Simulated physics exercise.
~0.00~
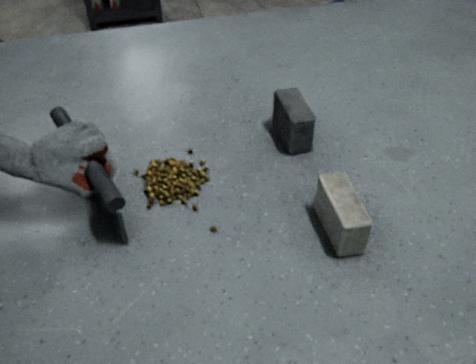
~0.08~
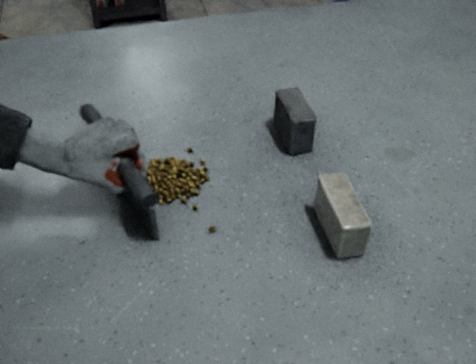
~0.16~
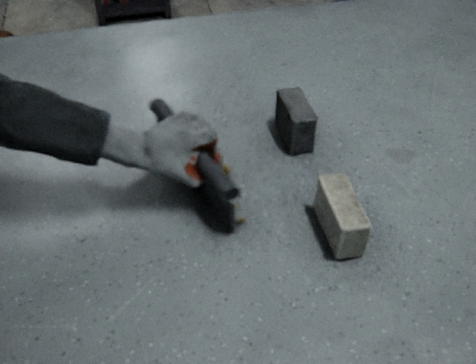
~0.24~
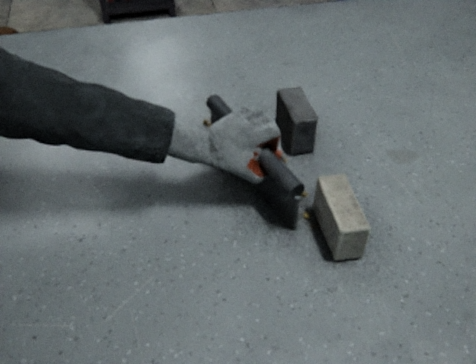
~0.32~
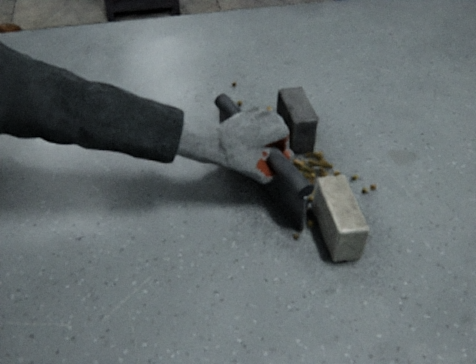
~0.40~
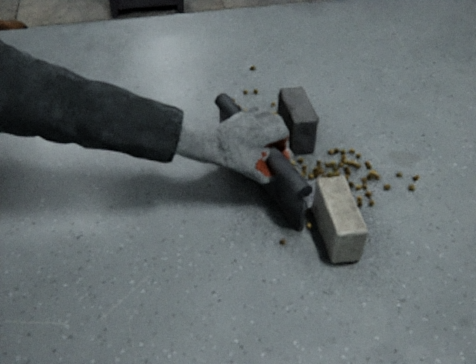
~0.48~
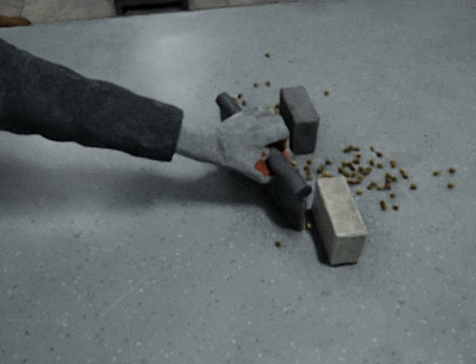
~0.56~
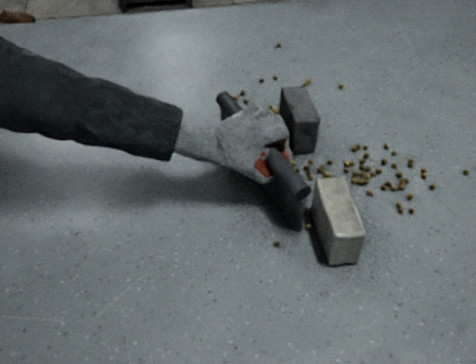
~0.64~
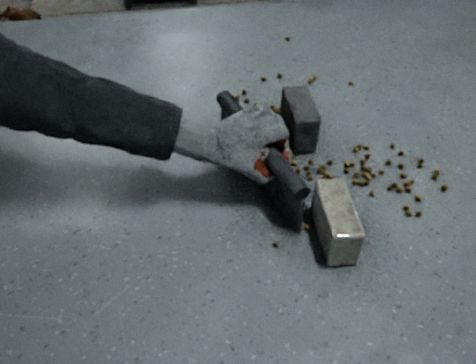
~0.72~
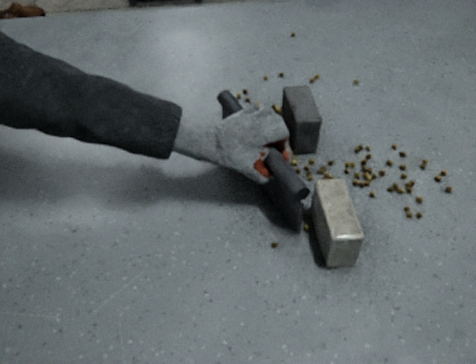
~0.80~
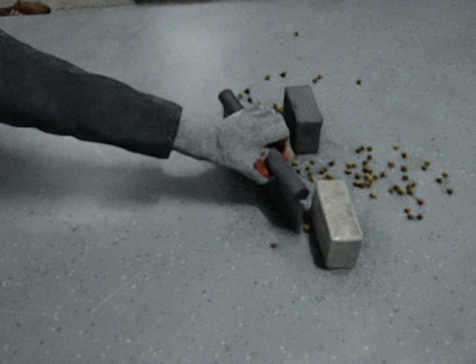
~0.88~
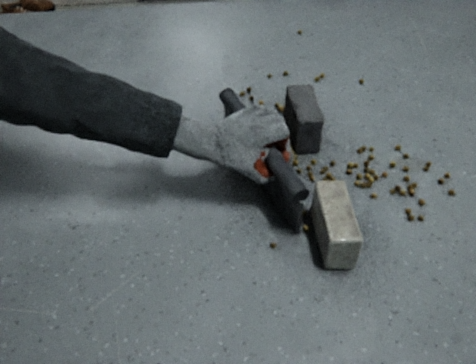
A gloved grey hand grips a dark scraper with orange showing at the grip, beside a small heap of golden-brown pieces on a speckled grey surface, seen from above at an angle. To the right stand two blocks, a dark one farther back and a pale one nearer, with a gap between them. The hand sweeps the scraper rightward, driving the heap toward the blocks, and stops just short of them. Pieces spill through the gap and scatter beyond it, while a few roll out behind the dark block. The view drifts slightly, and finally the scraper rests still, with pieces strewn past the upright blocks and others by the blade.
